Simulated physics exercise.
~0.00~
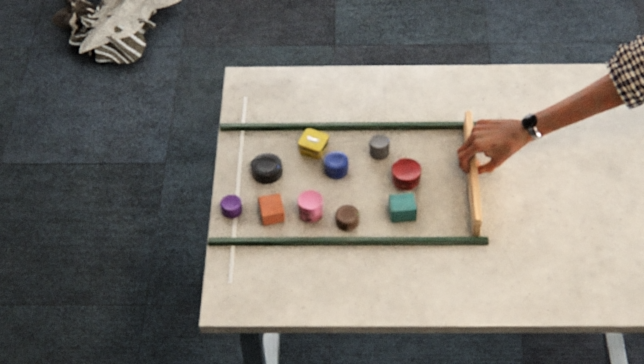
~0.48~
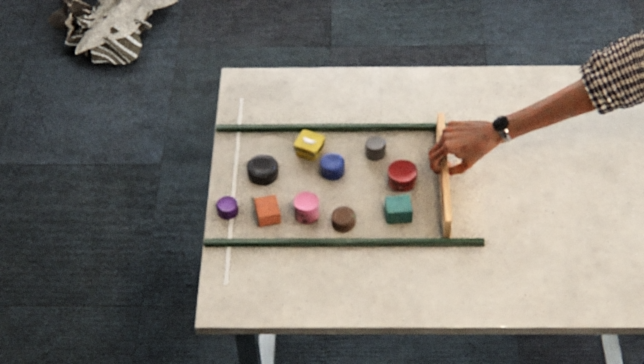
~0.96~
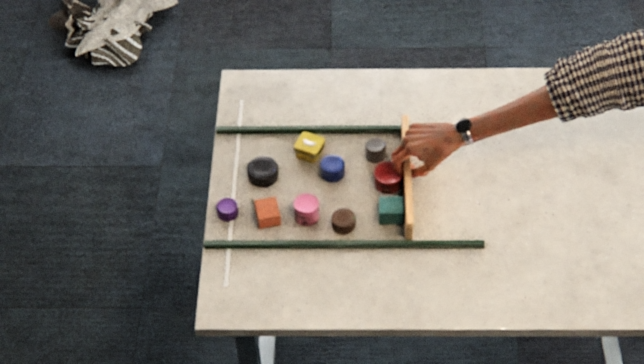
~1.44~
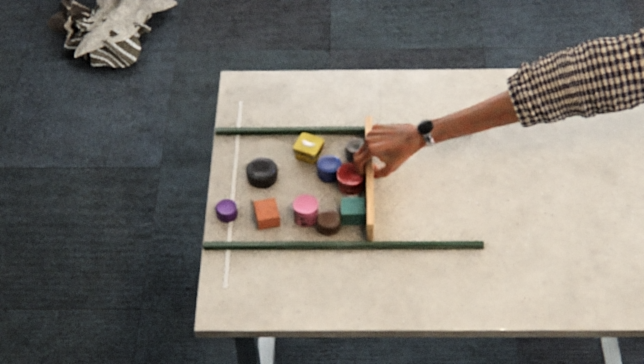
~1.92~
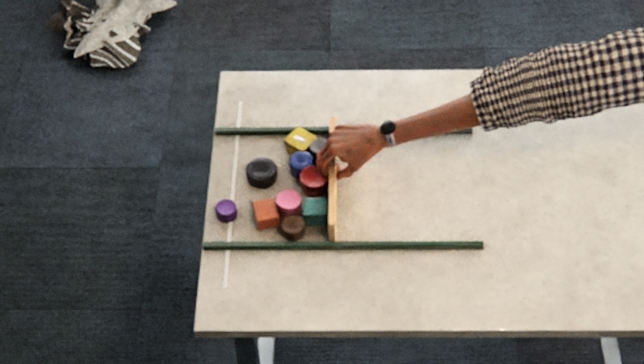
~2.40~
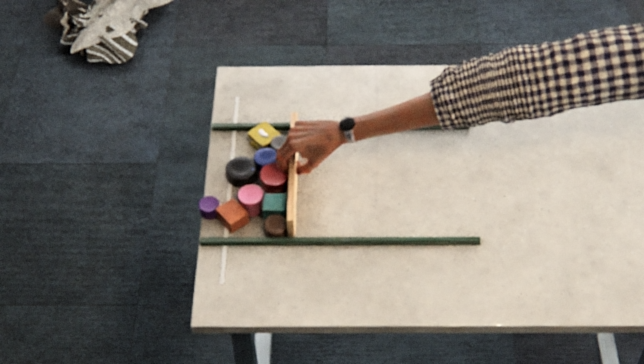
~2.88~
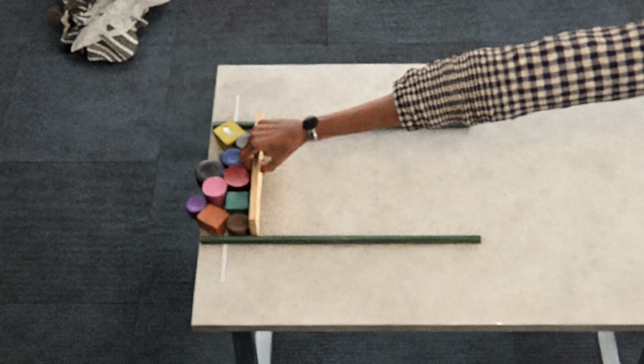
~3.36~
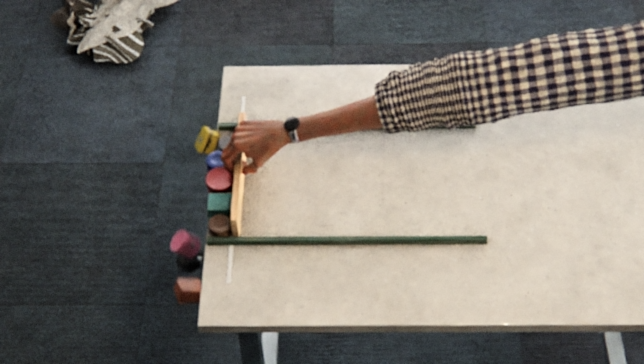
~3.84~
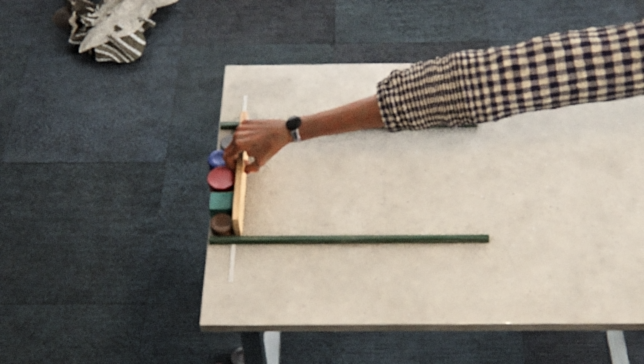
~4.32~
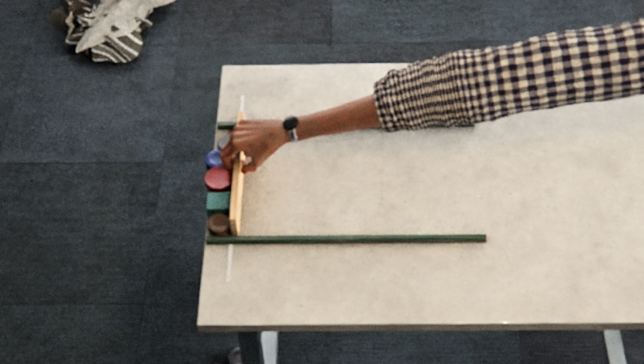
The video shows a hand sliding an upright wooden board leftward between two green rails on a table, gathering small colourful lids, pots and blocks. Several, including the purple, black, orange, pink and yellow pieces, drop off the left edge, while the board stops near the tape with others still at the rim.
